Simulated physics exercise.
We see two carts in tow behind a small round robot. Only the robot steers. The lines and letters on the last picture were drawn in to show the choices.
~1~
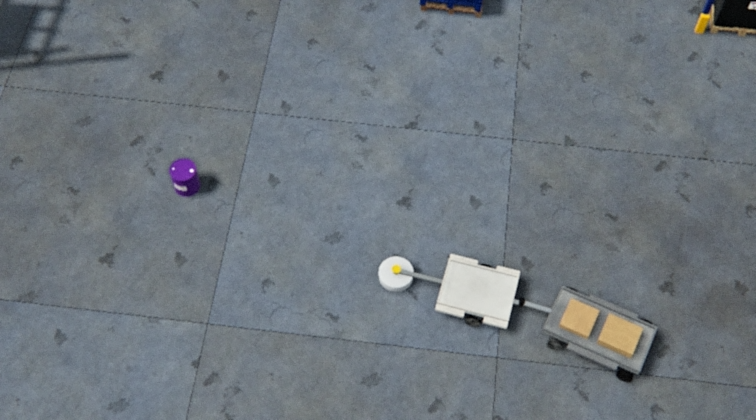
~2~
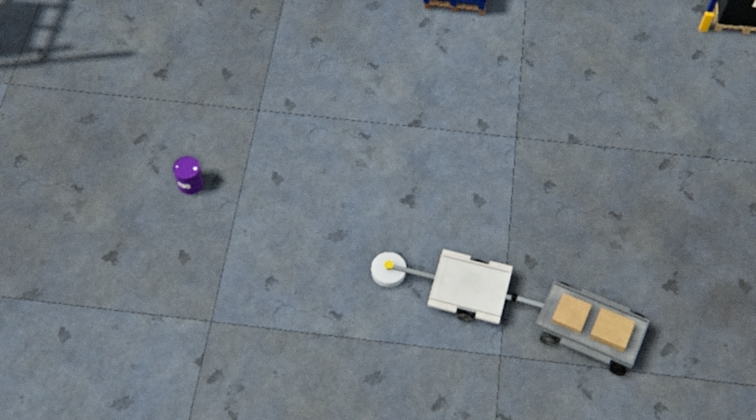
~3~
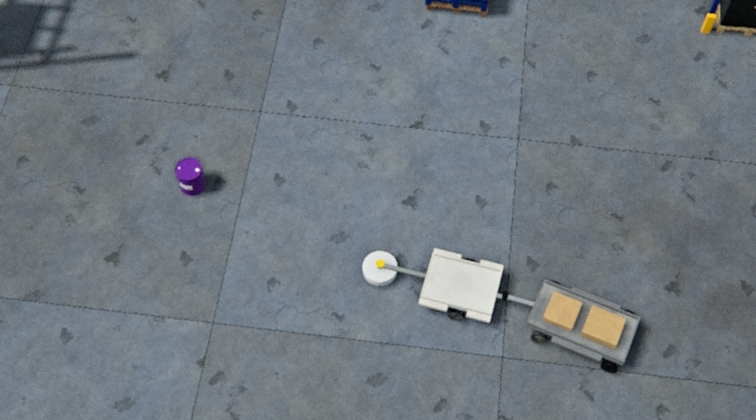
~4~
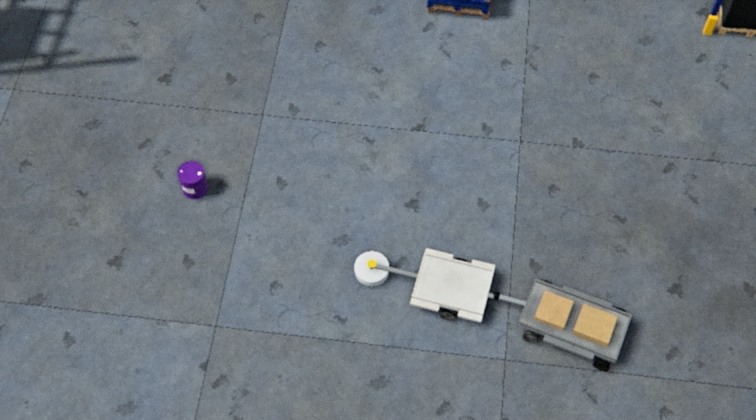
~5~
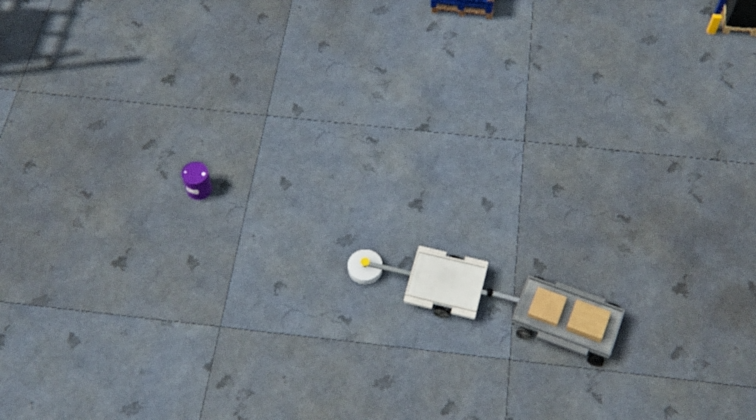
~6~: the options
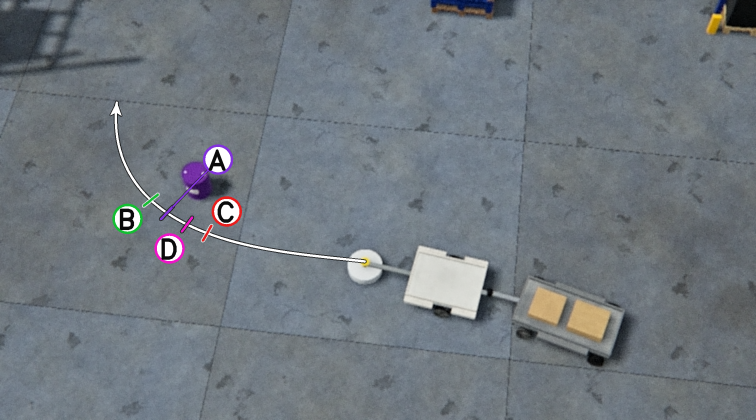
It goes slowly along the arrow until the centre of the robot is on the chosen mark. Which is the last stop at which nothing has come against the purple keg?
At B, and not beyond.
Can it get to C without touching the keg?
Yes.
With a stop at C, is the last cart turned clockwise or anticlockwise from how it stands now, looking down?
For that mark, anticlockwise.
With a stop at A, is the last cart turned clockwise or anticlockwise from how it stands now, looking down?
Anticlockwise.
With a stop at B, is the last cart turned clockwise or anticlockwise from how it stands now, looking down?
For that mark, anticlockwise.
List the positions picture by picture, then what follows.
The first picture shows white cart (478, 290); grey cart (599, 329); purple keg (187, 186).
The second picture shows robot (389, 269); white cart (471, 285); grey cart (592, 324); purple keg (191, 184).
The third picture shows robot (380, 267); white cart (462, 284); grey cart (583, 322); purple keg (193, 185).
The fourth picture shows robot (372, 268); white cart (453, 284); grey cart (575, 320); purple keg (195, 188).
The fifth picture shows robot (365, 266); white cart (446, 281); grey cart (568, 316); purple keg (199, 189).
On the marked copy, A at (167, 213); B at (151, 200); C at (207, 233); D at (187, 225); the route from (365, 261) via (187, 225) to (117, 103).
With B. Early on, robot (285, 256), last cart (486, 292).
Further on, robot (207, 237), last cart (403, 274).
At the end, robot (153, 205), last cart (335, 262); nothing has been touched.
As for the rest, A is safe but short; C is safe but short; D is safe but short.
